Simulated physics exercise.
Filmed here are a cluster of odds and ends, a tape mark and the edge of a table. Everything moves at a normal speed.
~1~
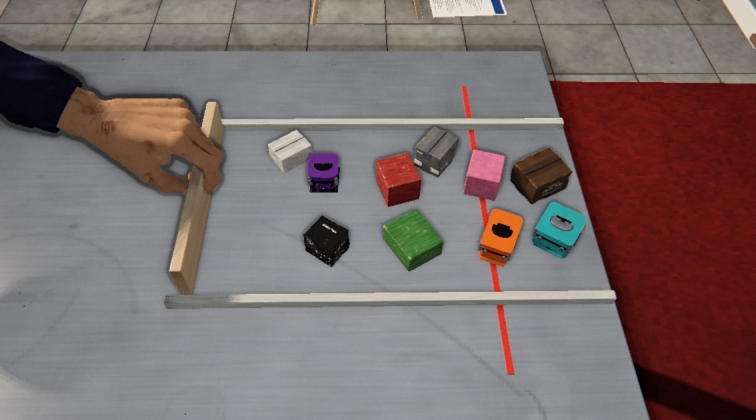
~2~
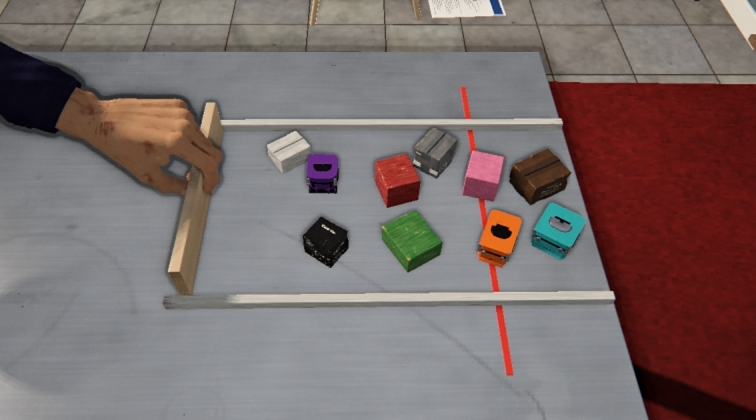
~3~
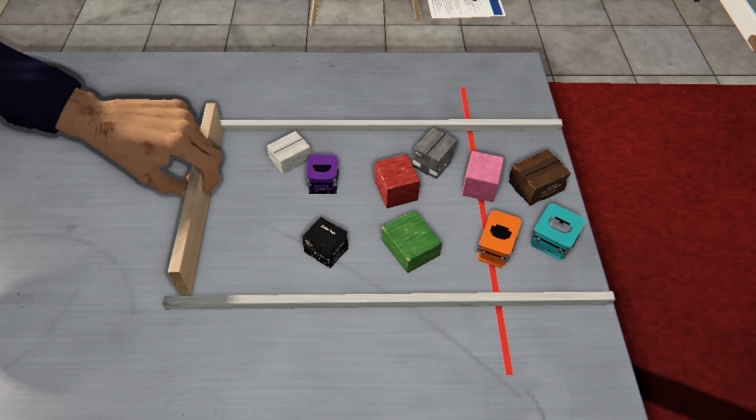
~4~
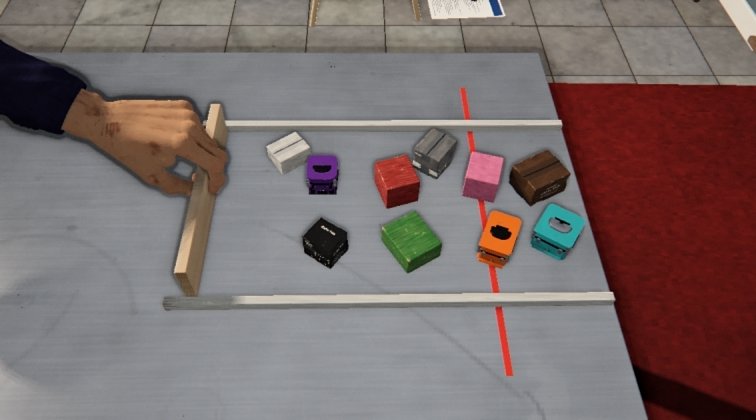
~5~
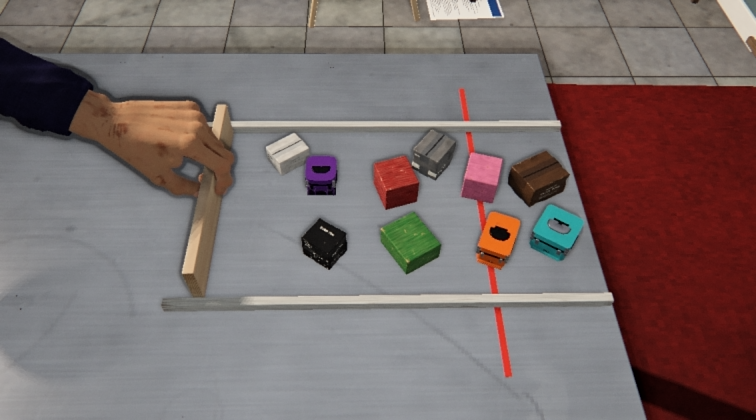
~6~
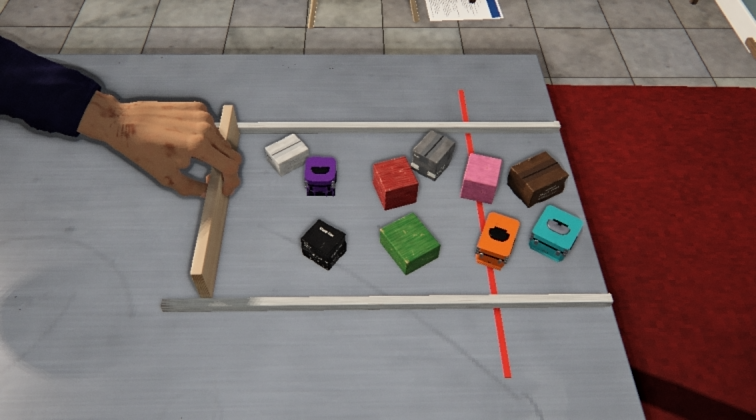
A hand held a wooden board upright on a gray table, then slid it slightly to the right between two rails, while the colorful little boxes and blocks near the red tape stayed put.
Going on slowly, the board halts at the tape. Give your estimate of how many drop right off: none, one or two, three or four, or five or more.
A drop or two.
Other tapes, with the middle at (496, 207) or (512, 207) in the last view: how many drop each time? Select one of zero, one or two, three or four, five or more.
Falls: Just one or two; either three or four.
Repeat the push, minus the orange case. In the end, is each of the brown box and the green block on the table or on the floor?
The brown box drops off, the green block stays on.
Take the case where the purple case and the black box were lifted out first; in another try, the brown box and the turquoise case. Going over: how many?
First 0, then 0.
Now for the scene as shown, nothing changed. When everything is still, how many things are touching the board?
Total: 4.
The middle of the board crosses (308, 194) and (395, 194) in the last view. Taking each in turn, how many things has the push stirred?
Tally: First 3; then 6.
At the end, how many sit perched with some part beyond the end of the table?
I get 1.
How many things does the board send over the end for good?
Exactly 1.
Early on, none off yet; turquoise case at rest near (555, 234); brown box at rest near (537, 179); orange case at rest near (497, 242).
Finally, the number that fall off is one or two; lost, brown box.
